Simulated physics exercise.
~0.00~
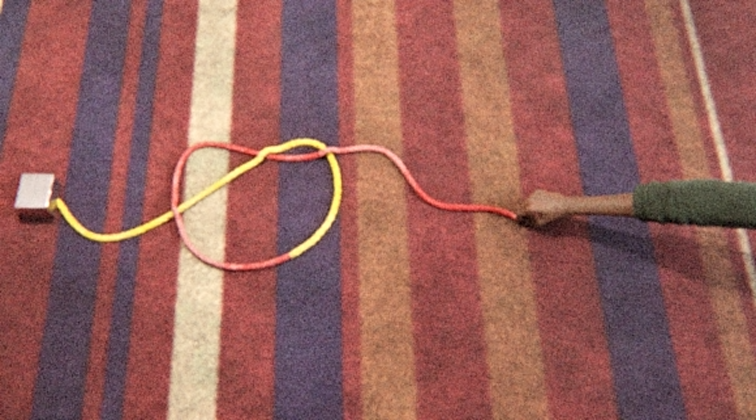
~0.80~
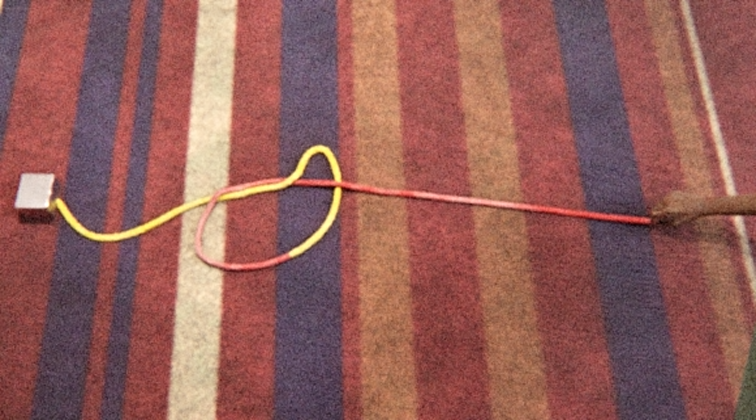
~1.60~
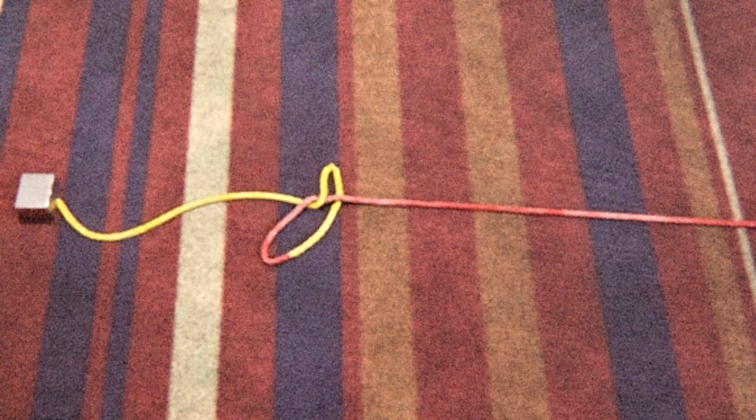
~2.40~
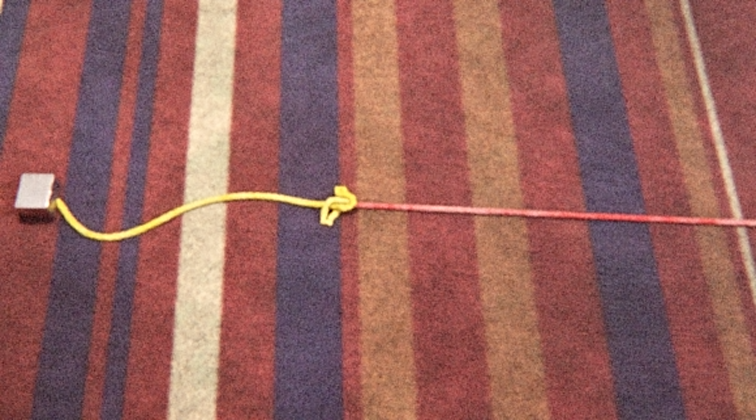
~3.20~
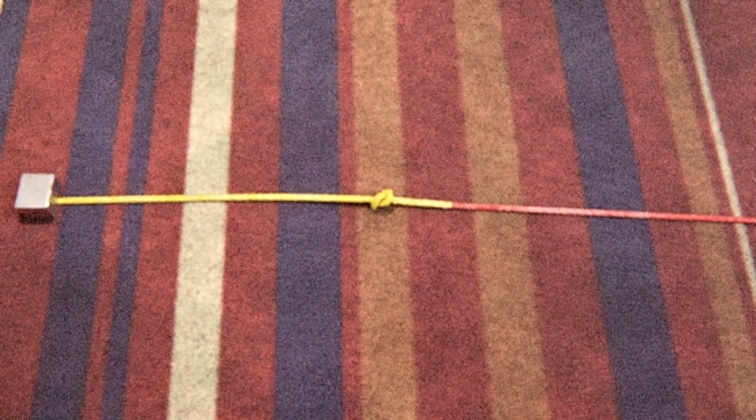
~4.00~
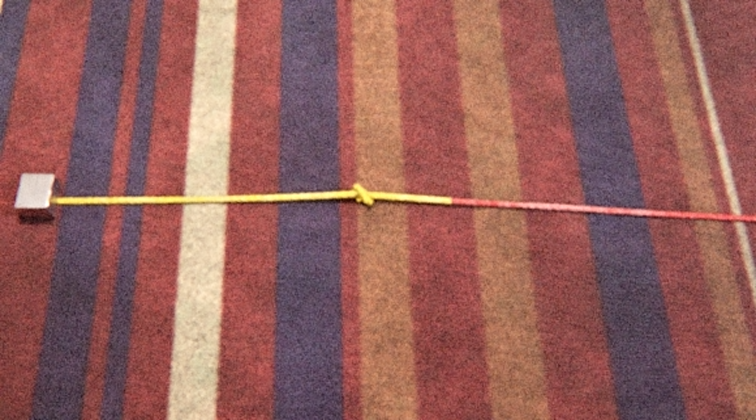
On a striped carpet, a hand pulled the red end of a looped yellow and red rope to the right while its yellow end stayed fixed to a small block, and the loops shrank into a small, tight knot along the straight, taut rope.
